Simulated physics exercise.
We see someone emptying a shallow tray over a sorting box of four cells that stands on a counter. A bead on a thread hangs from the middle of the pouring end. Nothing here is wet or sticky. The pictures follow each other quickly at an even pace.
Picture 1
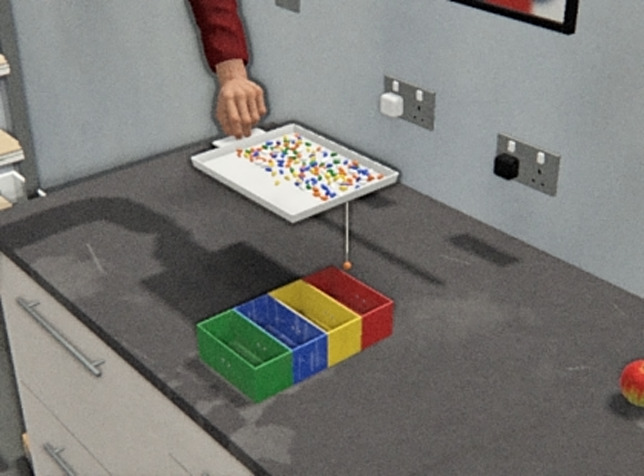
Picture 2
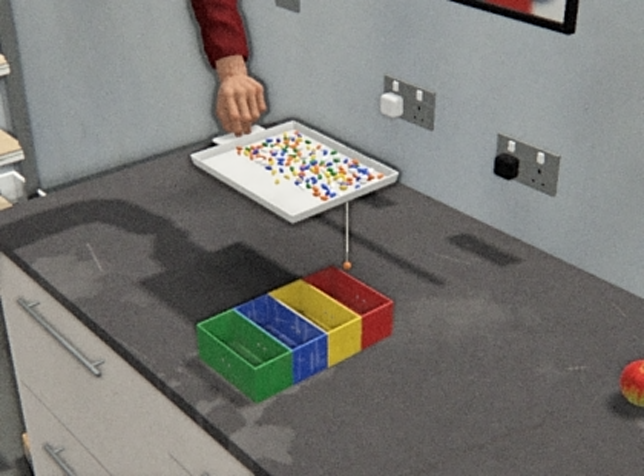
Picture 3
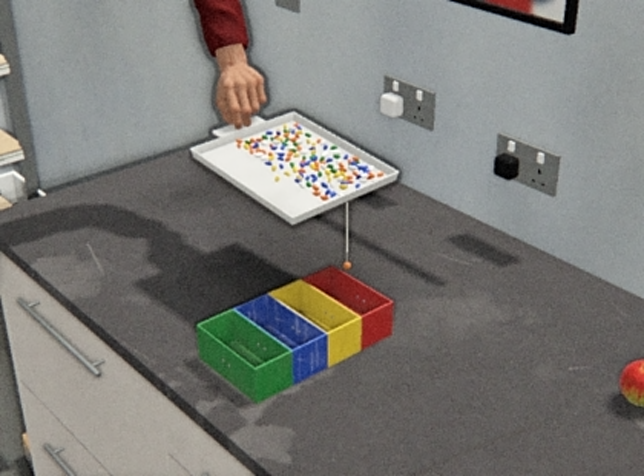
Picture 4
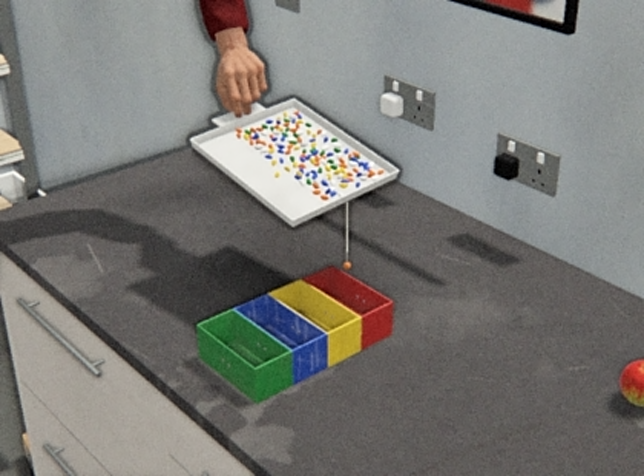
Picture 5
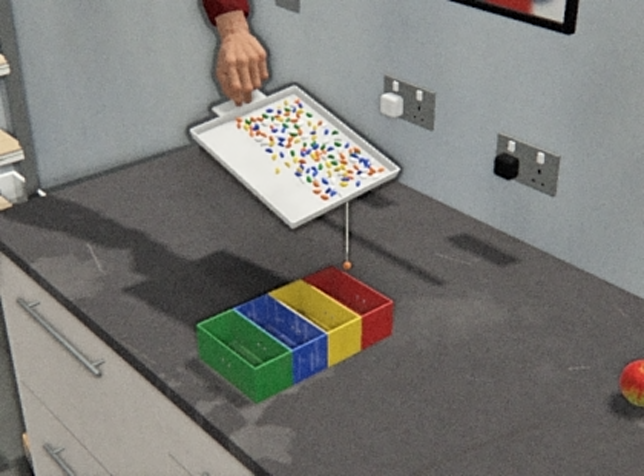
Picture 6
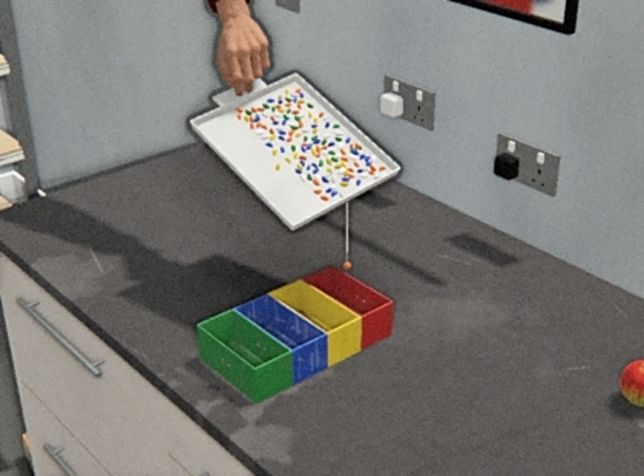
At the start, a hand holds a shallow white tray of colourful jelly beans nearly level above a counter, beside a sorting box with green, blue, yellow and red cells. The hand then steadily raises the tray's back end, tilting it clearly towards its lower left front corner, while the beans stay on it.
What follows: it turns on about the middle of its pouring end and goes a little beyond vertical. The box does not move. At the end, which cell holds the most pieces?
Most goes to the yellow cell.
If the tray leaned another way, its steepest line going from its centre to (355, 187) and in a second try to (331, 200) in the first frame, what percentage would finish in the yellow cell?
Roughly 0 per cent, and 20 per cent.
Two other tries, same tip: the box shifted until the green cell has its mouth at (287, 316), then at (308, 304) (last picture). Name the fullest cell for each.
One: That blue cell. Two: Green.
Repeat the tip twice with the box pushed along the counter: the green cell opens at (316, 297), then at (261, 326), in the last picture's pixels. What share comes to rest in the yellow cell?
About 0 and 40 per cent.
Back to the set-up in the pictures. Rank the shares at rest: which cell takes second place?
Second comes red.
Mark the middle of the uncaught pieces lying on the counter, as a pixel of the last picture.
Roughly at (394, 324).
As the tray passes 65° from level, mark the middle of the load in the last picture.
Near (321, 192).
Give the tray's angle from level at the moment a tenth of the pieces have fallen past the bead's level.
Around 80° of tilt.
Soon after the last picture, tray tipped steeply; nearly all on the tray; a stray few falling or outside the box.
A little later, tray tipped past a quarter turn; about half on the tray; about a quarter in the yellow cell; a small part in the blue cell; a stray few in the red cell; a small part falling or outside the box.
Later still, tray tipped past a quarter turn; about two thirds in the yellow cell; about a quarter in the red cell; a small part in the blue cell; a small part falling or outside the box.
At rest, tray tipped past a quarter turn; about two thirds in the yellow cell; about a quarter in the red cell; a small part in the blue cell; none in the green cell; a small part outside the box.
